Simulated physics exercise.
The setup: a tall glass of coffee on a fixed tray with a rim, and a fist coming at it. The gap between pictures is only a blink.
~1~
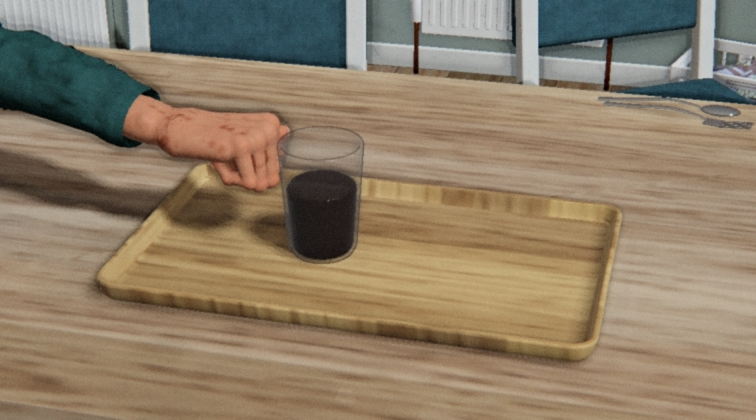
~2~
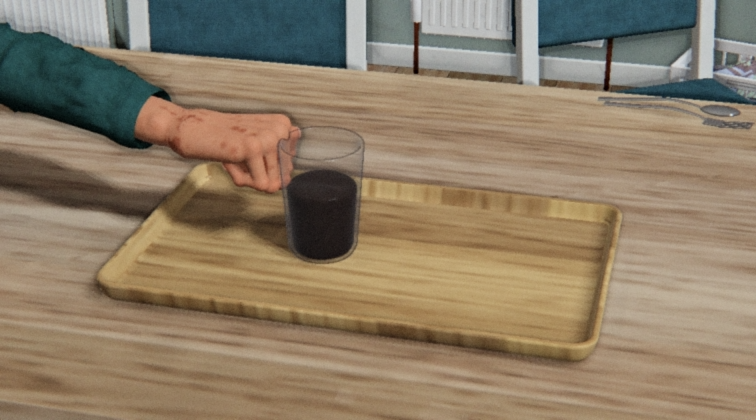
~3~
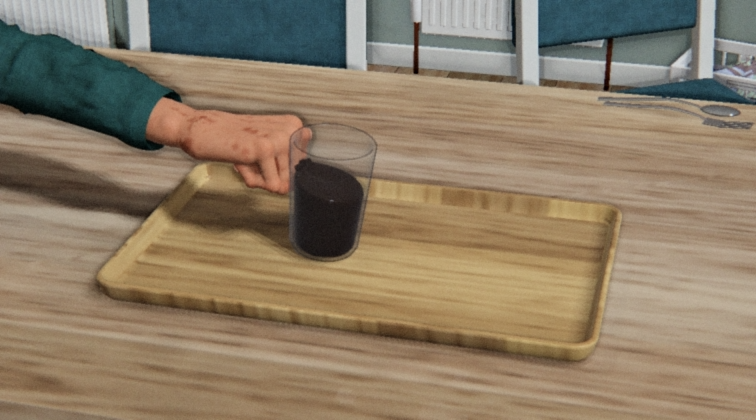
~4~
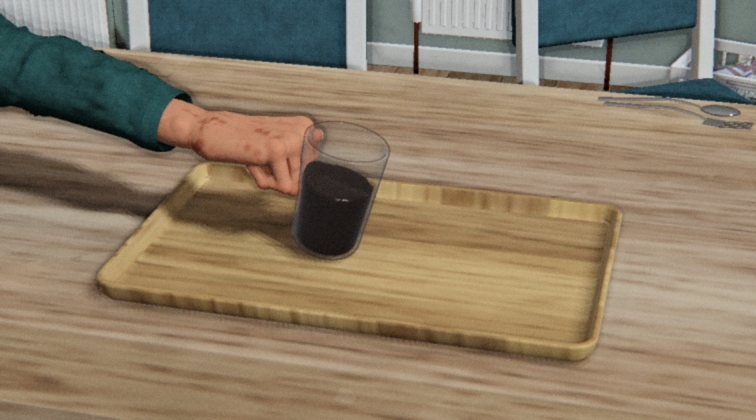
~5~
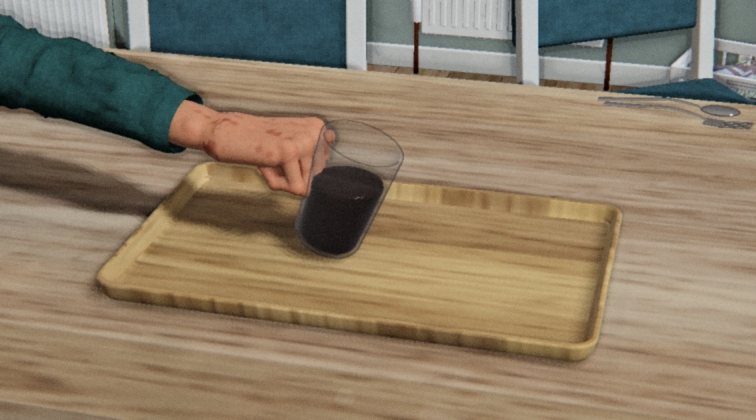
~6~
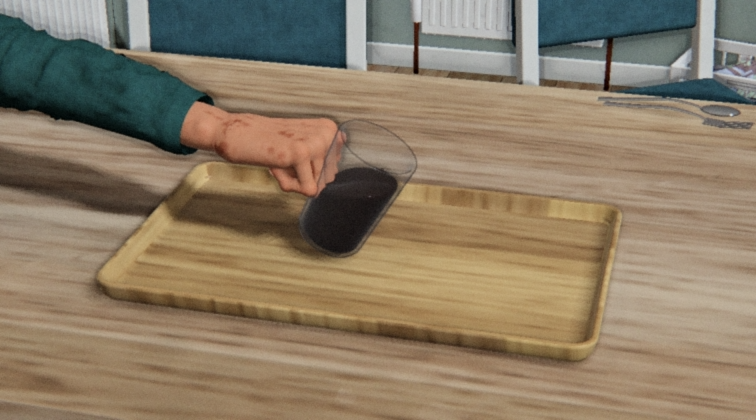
On a wooden table, a fist at the end of a green sleeve pushed against a glass of dark liquid standing on a wooden tray, and the glass leaned steadily further to the right.
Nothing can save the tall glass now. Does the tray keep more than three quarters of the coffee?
Tray holds under three quarters.
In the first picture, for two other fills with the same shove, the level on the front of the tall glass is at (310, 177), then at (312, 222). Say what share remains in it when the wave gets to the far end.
I'd say roughly 60 in a hundred, and then roughly 55 in a hundred.
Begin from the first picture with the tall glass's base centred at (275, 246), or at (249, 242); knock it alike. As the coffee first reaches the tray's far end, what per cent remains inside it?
First about 60, then 50 per cent.
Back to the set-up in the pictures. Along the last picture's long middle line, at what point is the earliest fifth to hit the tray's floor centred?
Roughly at pixel (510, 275) in the last picture.
A moment on, the tall glass is falling and 100 per cent is in the glass, 0 on the tray and 0 above or beyond its rim.
Next, the tall glass lies on its side and 93 per cent is in the glass, 4 on the tray and 3 above or beyond its rim.
Then the tall glass lies on its side and 46 per cent is in the glass, 48 on the tray and 6 above or beyond its rim.
Later the tall glass lies on its side and 21 per cent is in the glass, 42 on the tray and 37 above or beyond its rim.
Finally, 64 per cent is held by tray and glass, 36 is off the tray.
